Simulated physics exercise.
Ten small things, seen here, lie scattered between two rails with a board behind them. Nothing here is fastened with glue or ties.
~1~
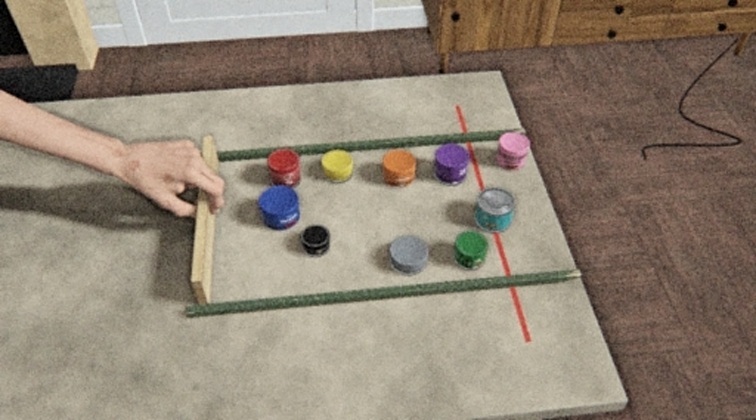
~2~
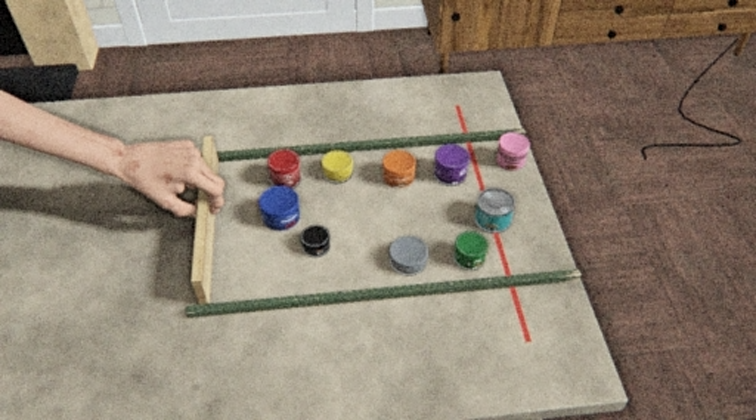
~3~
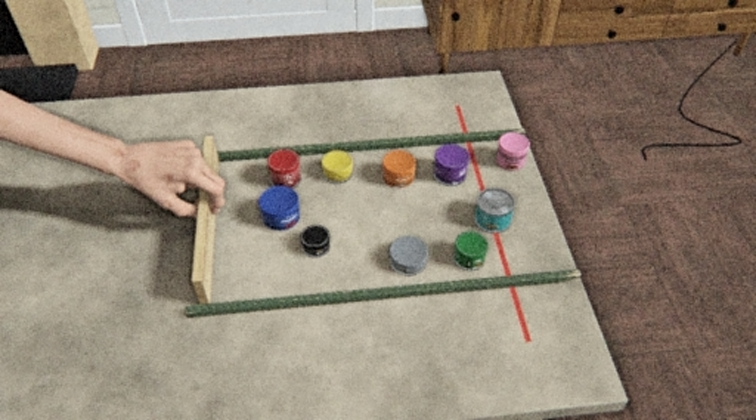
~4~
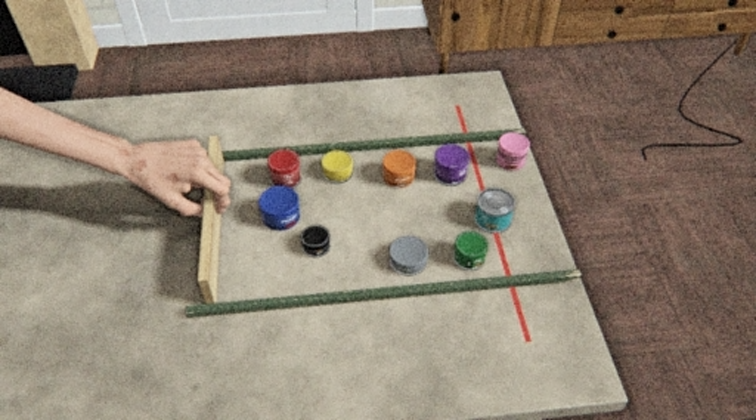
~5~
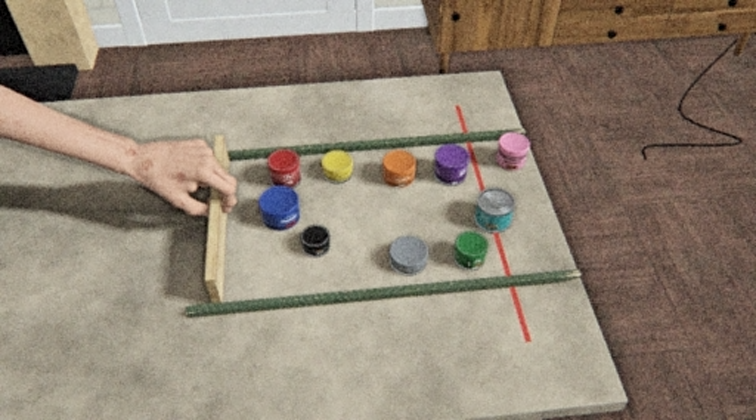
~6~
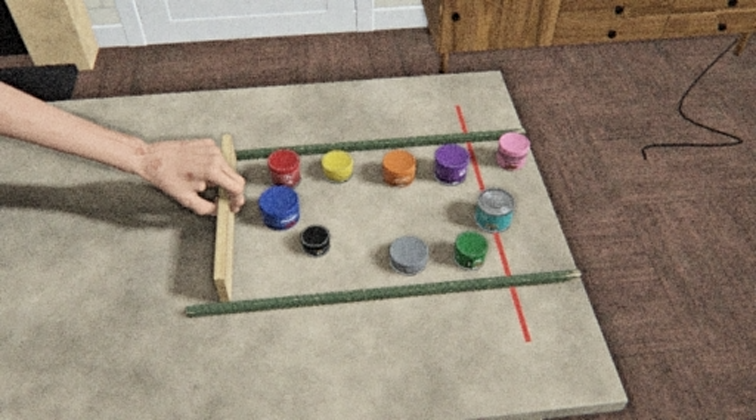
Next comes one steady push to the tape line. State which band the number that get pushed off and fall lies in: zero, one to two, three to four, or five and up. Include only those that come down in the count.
The band is one to two.
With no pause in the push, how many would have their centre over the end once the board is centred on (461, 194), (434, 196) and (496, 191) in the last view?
0, 0 and 2.
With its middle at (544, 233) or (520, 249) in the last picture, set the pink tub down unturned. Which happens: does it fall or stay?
Spot by spot, it drops away and then it drops away.
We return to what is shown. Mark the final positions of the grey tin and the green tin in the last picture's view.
You'll see the grey tin at (521, 248), with the green tin at (557, 247).
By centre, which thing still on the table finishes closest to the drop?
That would be the green tin, which ends nearest.
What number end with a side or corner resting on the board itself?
4 of them.
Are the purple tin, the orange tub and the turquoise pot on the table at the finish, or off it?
Each one in turn: The purple tin is not spared, the orange tub is spared, the turquoise pot is spared.
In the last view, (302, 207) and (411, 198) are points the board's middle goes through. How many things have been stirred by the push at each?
Counting first: 4, next 8.
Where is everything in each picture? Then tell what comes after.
Pink tub (512, 152); turquoise pot (495, 210); purple tin (451, 165); board (206, 215); tape (487, 205), in the first frame.
Turquoise pot (495, 210); yellow pot (337, 167), in the second frame.
Purple tin (451, 165); black tin (316, 241), in the third frame.
Pink tub (512, 152); green tin (471, 251), in the fourth frame.
Turquoise pot (495, 210); grey tin (409, 256), in the fifth frame.
Pink tub (512, 152); turquoise pot (495, 210); purple tin (451, 165); board (226, 213); tape (487, 205), in the sixth frame.
Soon after, none off yet; pink tub at rest near (512, 152); turquoise pot at rest near (495, 210); purple tin at rest near (451, 165).
By the end, the number that fall off is one or two; fallen, purple tin and pink tub.
